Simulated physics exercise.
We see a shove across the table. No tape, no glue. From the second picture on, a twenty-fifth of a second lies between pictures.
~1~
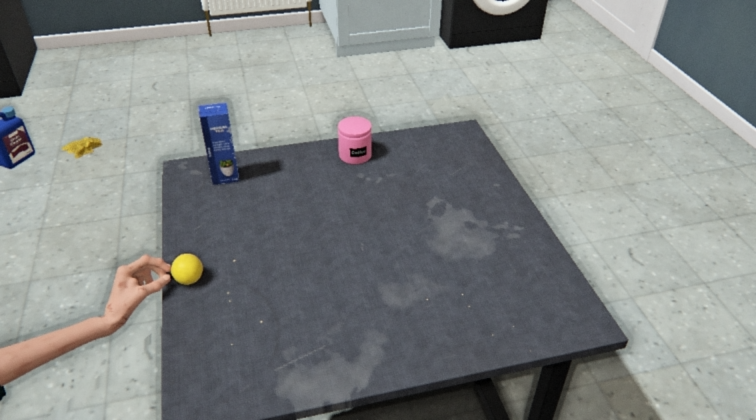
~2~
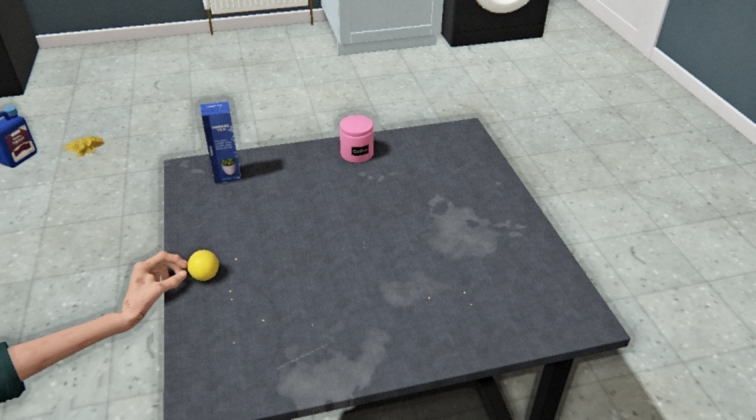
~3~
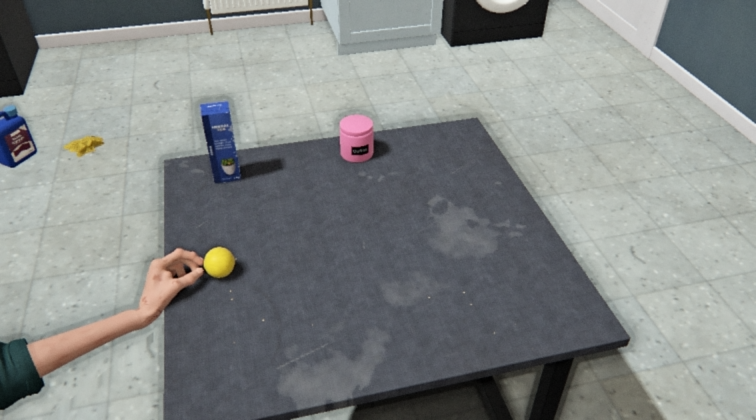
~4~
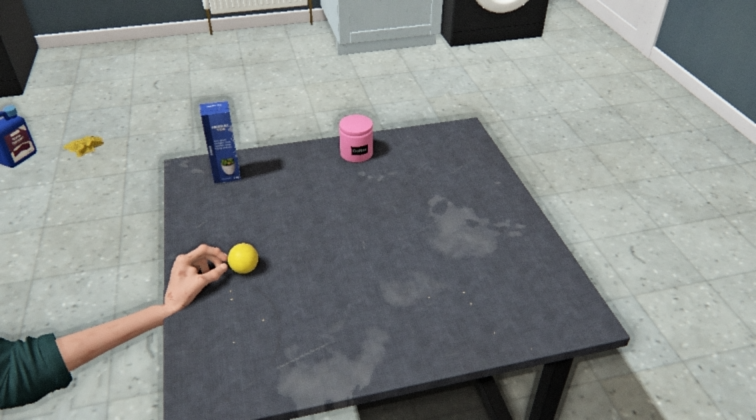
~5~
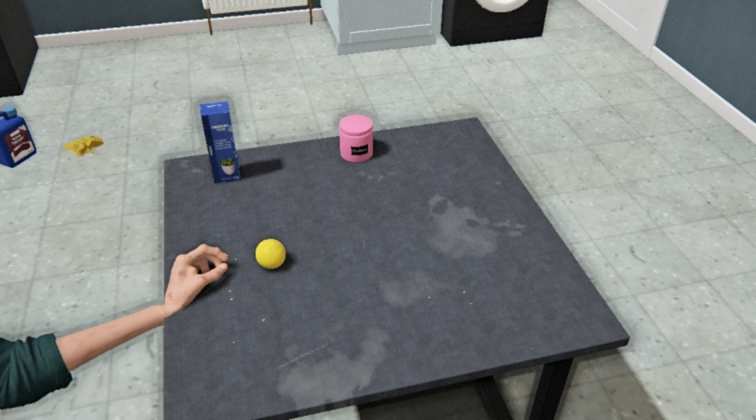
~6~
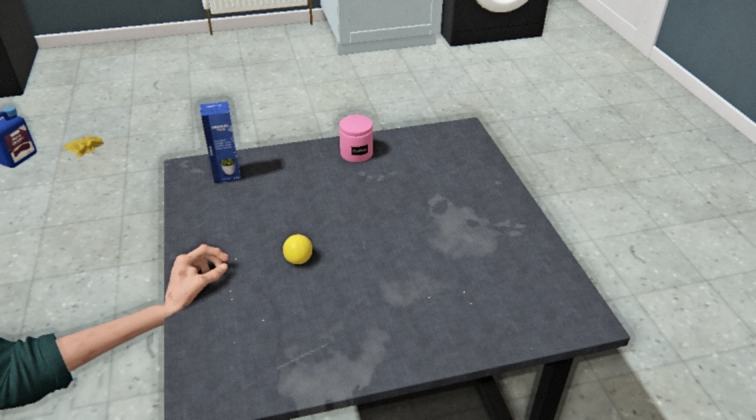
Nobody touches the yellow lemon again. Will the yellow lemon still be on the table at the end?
The yellow lemon falls off the table.
Then, 0.20 s later than the last frame, yellow lemon moved well along near (421, 229).
Then, 0.40 s later than the last frame, yellow lemon moved well along near (530, 210).
Then, 0.70 s later than the last frame, yellow lemon now off the table.
Then, 0.90 s later than the last frame, things are still on the move.
When it is over, off the table, yellow lemon.
